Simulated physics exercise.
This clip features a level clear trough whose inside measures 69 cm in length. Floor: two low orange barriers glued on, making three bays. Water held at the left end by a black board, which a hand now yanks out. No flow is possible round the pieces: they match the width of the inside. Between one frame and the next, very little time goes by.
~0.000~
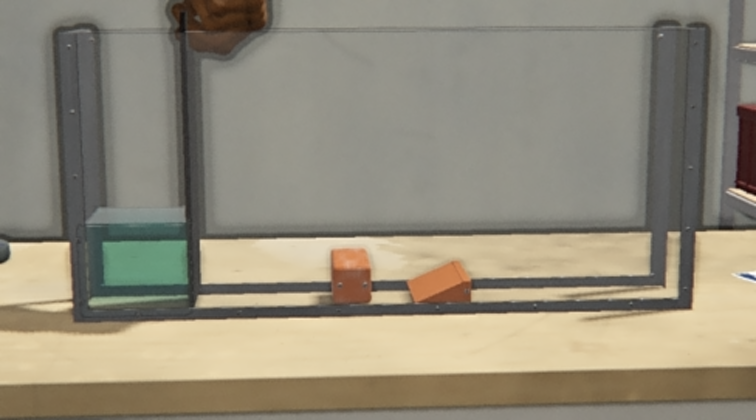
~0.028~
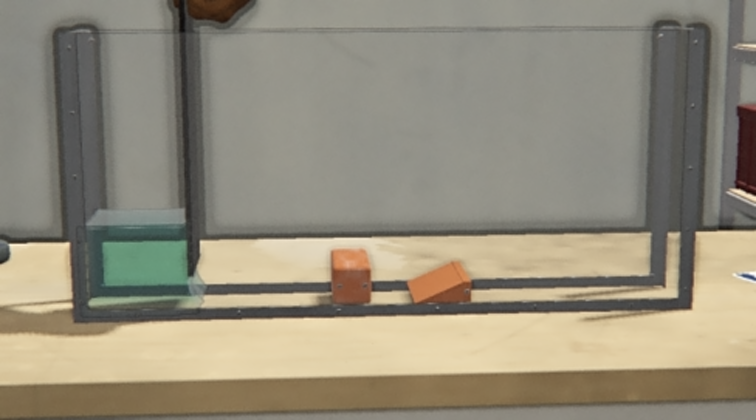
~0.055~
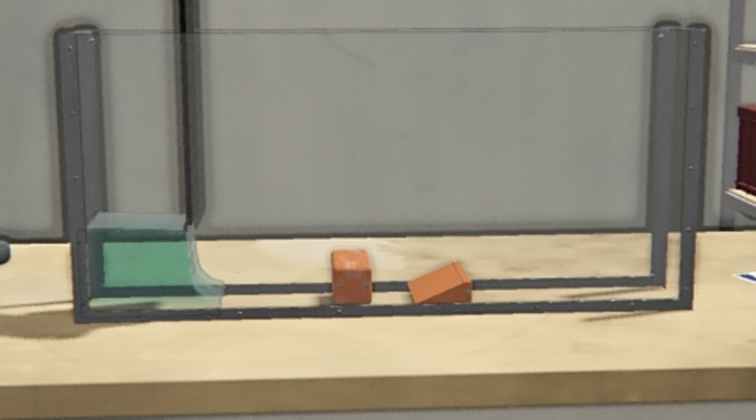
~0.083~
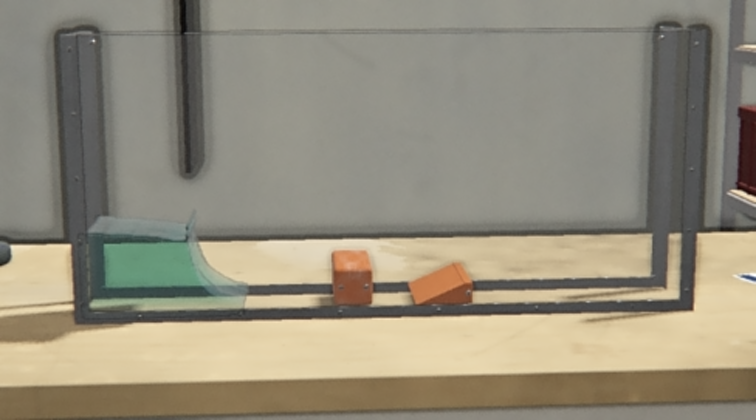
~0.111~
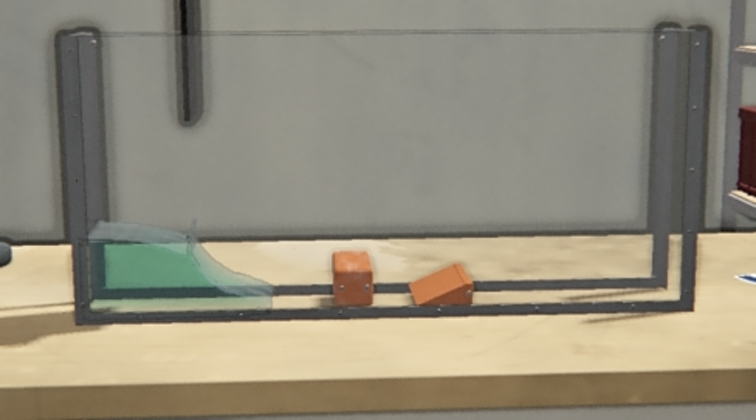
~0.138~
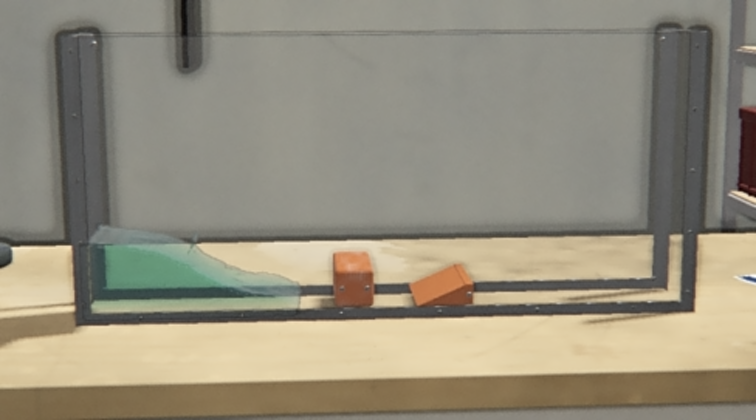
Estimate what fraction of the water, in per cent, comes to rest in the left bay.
The left bay ends up with about 80 percent.
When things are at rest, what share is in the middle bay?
Some 12 per cent.
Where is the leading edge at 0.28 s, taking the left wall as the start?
About 30 cm.
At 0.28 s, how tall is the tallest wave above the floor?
Roughly 12.0 cm up.
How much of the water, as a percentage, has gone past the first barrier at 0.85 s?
Roughly 18 percent.
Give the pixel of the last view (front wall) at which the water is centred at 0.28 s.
The centre of mass sits near (213, 288) on the front wall.
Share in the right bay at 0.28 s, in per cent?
That section holds close to 0 per cent.
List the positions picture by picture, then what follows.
In the first picture, the surface at the left wall is at (92, 227); the front along the floor is at (188, 305); the board's lower edge is at (191, 306); the first barrier (broad) has its top at (352, 269); the second barrier (ramped) has its top at (467, 283).
In the second picture, the surface at the left wall is at (92, 228); the front along the floor is at (199, 305); the board's lower edge is at (190, 275).
In the third picture, the surface at the left wall is at (92, 231); the front along the floor is at (218, 305); the board's lower edge is at (189, 224).
In the fourth picture, the surface at the left wall is at (93, 236); the front along the floor is at (242, 306); the board's lower edge is at (188, 172).
In the fifth picture, the surface at the left wall is at (94, 241); the front along the floor is at (267, 306); the board's lower edge is at (187, 120).
In the sixth picture, the surface at the left wall is at (95, 245); the front along the floor is at (296, 306); the board is clear.
Then, 0.28 s in, the shares are 100, 0 and 0 per cent from left to right.
Then, 0.48 s in, the shares are 85, 15 and 0 per cent from left to right.
Then, 0.85 s in, the shares are 82, 11 and 7 per cent from left to right.
Finally, the split from left to right is 80, 12 and 8 per cent.
